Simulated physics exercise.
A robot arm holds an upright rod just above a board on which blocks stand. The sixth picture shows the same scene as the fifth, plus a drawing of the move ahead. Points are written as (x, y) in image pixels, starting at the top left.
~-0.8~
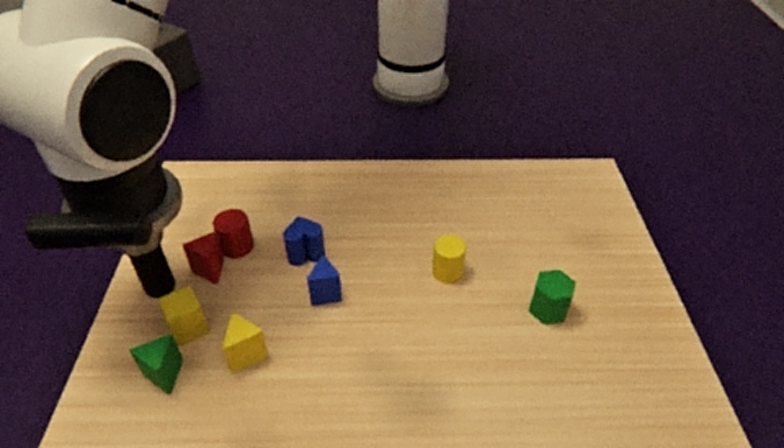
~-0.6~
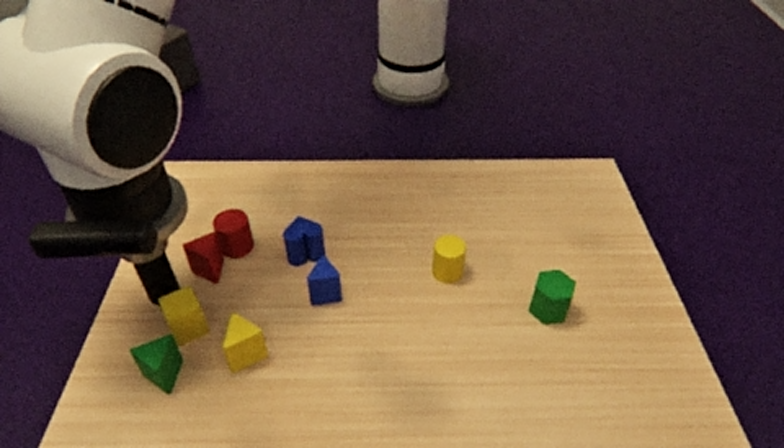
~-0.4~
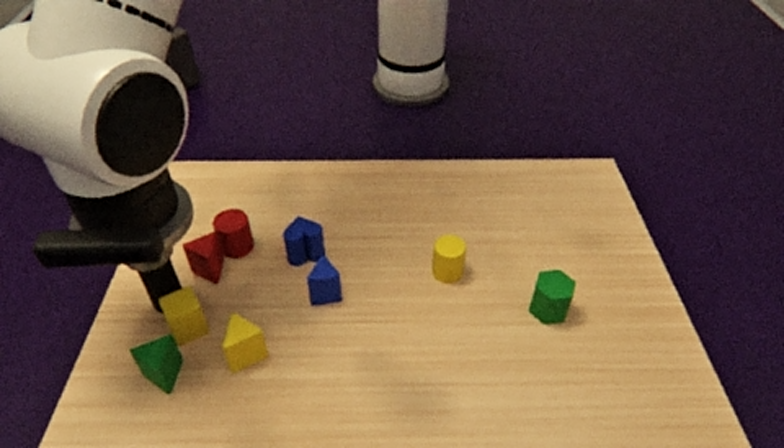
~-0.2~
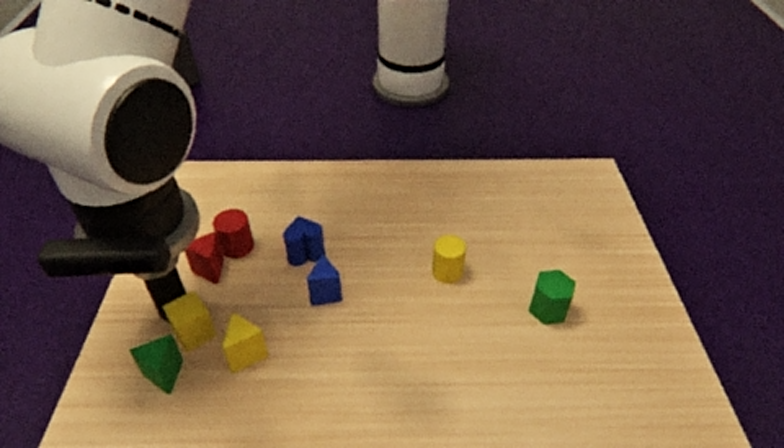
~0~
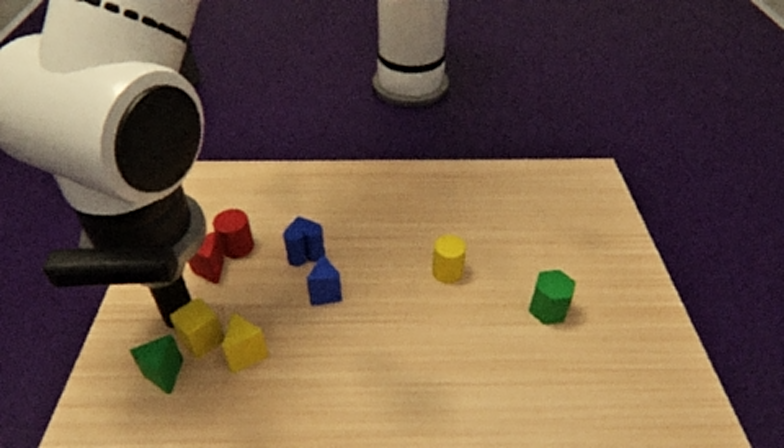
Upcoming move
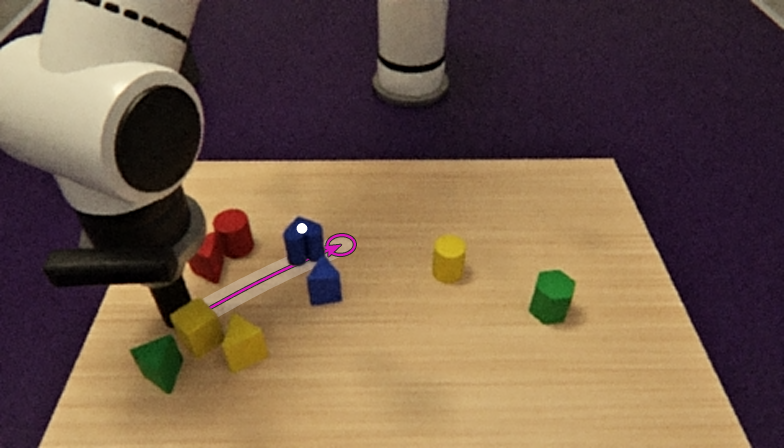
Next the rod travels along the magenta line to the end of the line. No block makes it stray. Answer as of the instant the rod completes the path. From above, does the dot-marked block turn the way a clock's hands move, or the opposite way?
Seen from above, its turn is counter-clockwise.
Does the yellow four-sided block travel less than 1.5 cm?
I believe so.
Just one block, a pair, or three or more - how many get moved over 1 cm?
I reckon the push displaces only one of the blocks by more than 1 cm.
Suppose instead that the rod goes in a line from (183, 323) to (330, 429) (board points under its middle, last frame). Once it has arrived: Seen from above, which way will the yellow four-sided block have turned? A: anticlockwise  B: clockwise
My pick is A.
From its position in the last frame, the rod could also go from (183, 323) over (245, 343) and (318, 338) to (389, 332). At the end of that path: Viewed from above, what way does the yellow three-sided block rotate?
Viewed from above: Clockwise.
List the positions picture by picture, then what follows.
Rod's lower end at (161, 287); yellow four-sided block at (179, 303); blue heart at (302, 228), in the first picture.
Rod at (165, 294); blocks still, in the second picture.
Rod at (170, 301); blocks still, in the third picture.
Rod at (175, 309); yellow four-sided block at (185, 308), in the fourth picture.
Rod at (180, 317); yellow four-sided block at (193, 315); blue heart at (302, 228), in the fifth picture.
Drawn move, from (183, 323) over (265, 279) to (341, 245); the dot is on the blue heart.
What follows on the original path. One third of the way, rod at (238, 285); nothing pushed yet.
Two thirds of the way, rod at (290, 260); blue heart at (313, 222).
At the end, rod at (341, 238); yellow four-sided block still; blue heart at (348, 197), turned 55° anticlockwise.
